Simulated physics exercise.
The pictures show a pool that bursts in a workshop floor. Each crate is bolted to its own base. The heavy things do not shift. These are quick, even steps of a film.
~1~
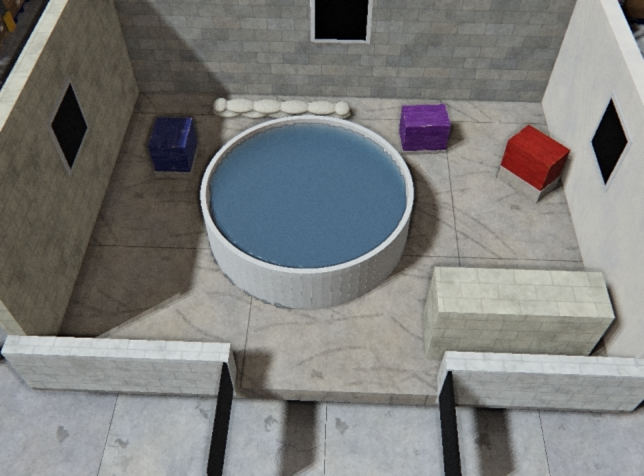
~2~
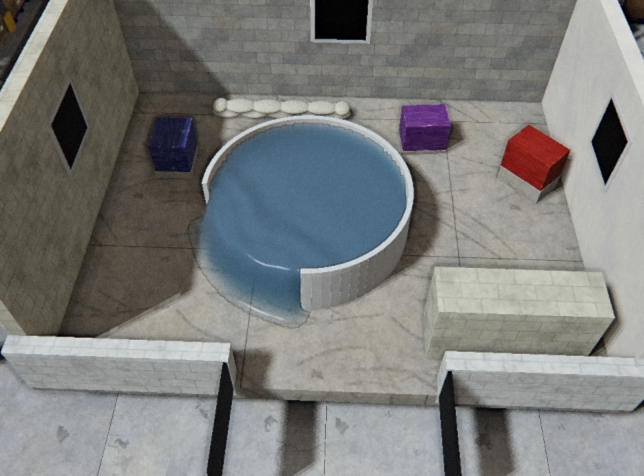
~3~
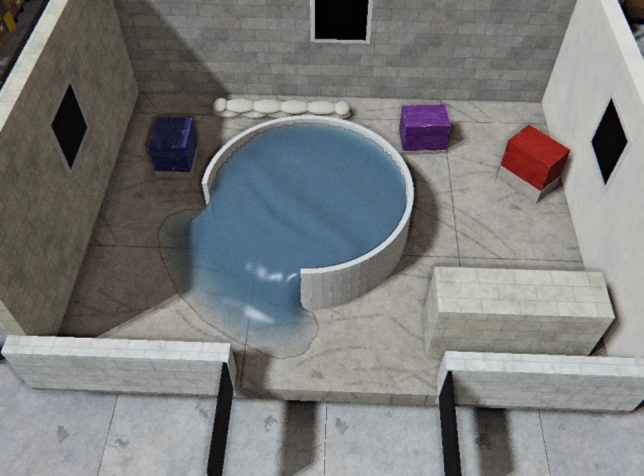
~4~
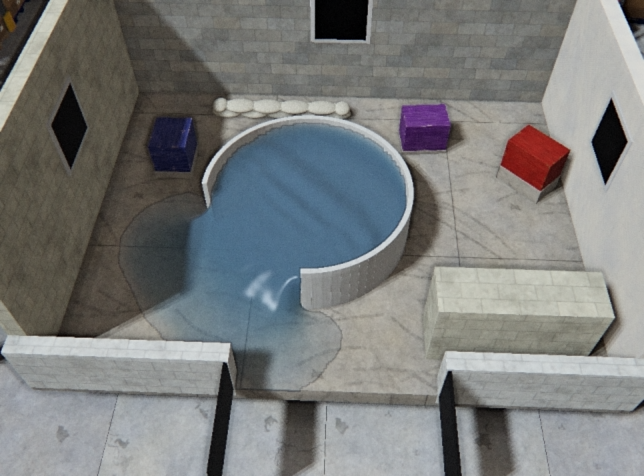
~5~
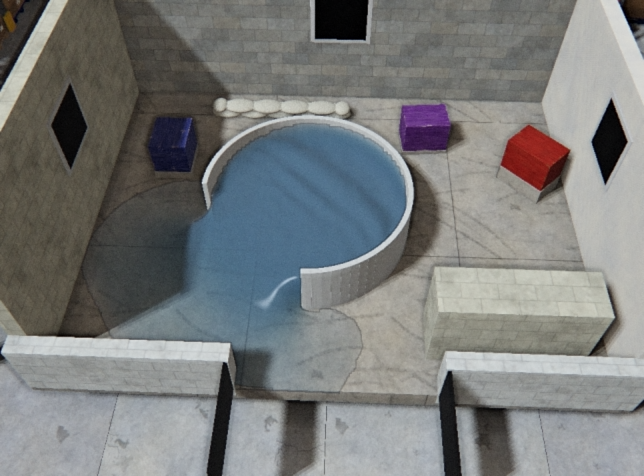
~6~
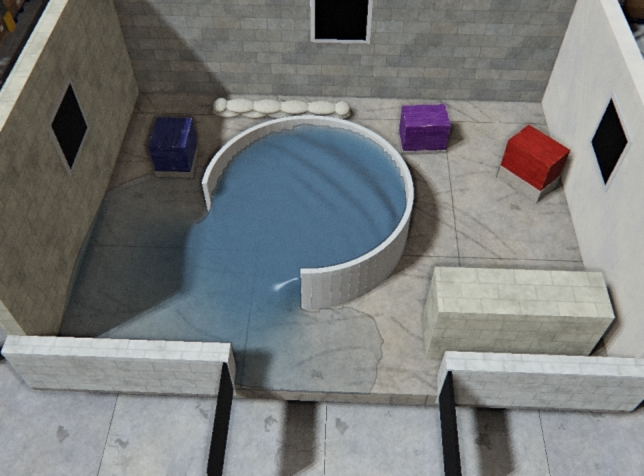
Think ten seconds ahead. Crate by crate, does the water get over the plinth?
One by one: The red crate escapes dry; the purple crate is wetted; the blue crate is wetted.
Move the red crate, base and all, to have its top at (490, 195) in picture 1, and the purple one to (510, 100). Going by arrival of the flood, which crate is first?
I say the blue crate.
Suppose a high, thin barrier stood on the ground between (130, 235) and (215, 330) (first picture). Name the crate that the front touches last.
The crate marked red.
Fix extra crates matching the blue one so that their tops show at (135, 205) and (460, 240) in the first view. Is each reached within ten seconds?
In that order: Is topped, stays dry.
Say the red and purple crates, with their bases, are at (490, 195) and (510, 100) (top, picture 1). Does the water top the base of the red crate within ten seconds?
Then: Red is safe.
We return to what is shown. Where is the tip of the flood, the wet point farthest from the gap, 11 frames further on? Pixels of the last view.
I would point to (139, 96).
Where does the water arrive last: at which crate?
I say the crate marked red.
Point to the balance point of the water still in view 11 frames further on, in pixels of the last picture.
Close to (222, 262).
A moment on, water covers 25 % of the floor; the red crate not reached, the purple crate not reached, the blue crate water round its plinth.
Next, water covers 30 % of the floor; the red crate not reached, the purple crate not reached, the blue crate water round its plinth.
Then, water covers 45 % of the floor; the red crate not reached, the purple crate not reached, the blue crate water round its plinth.
Later, water covers 80 % of the floor; the red crate water round its plinth, the purple crate water round its plinth, the blue crate water round its plinth.
In the end, water covers 100 % of the floor; the red crate stayed above the water, the purple crate was topped, the blue crate was topped.
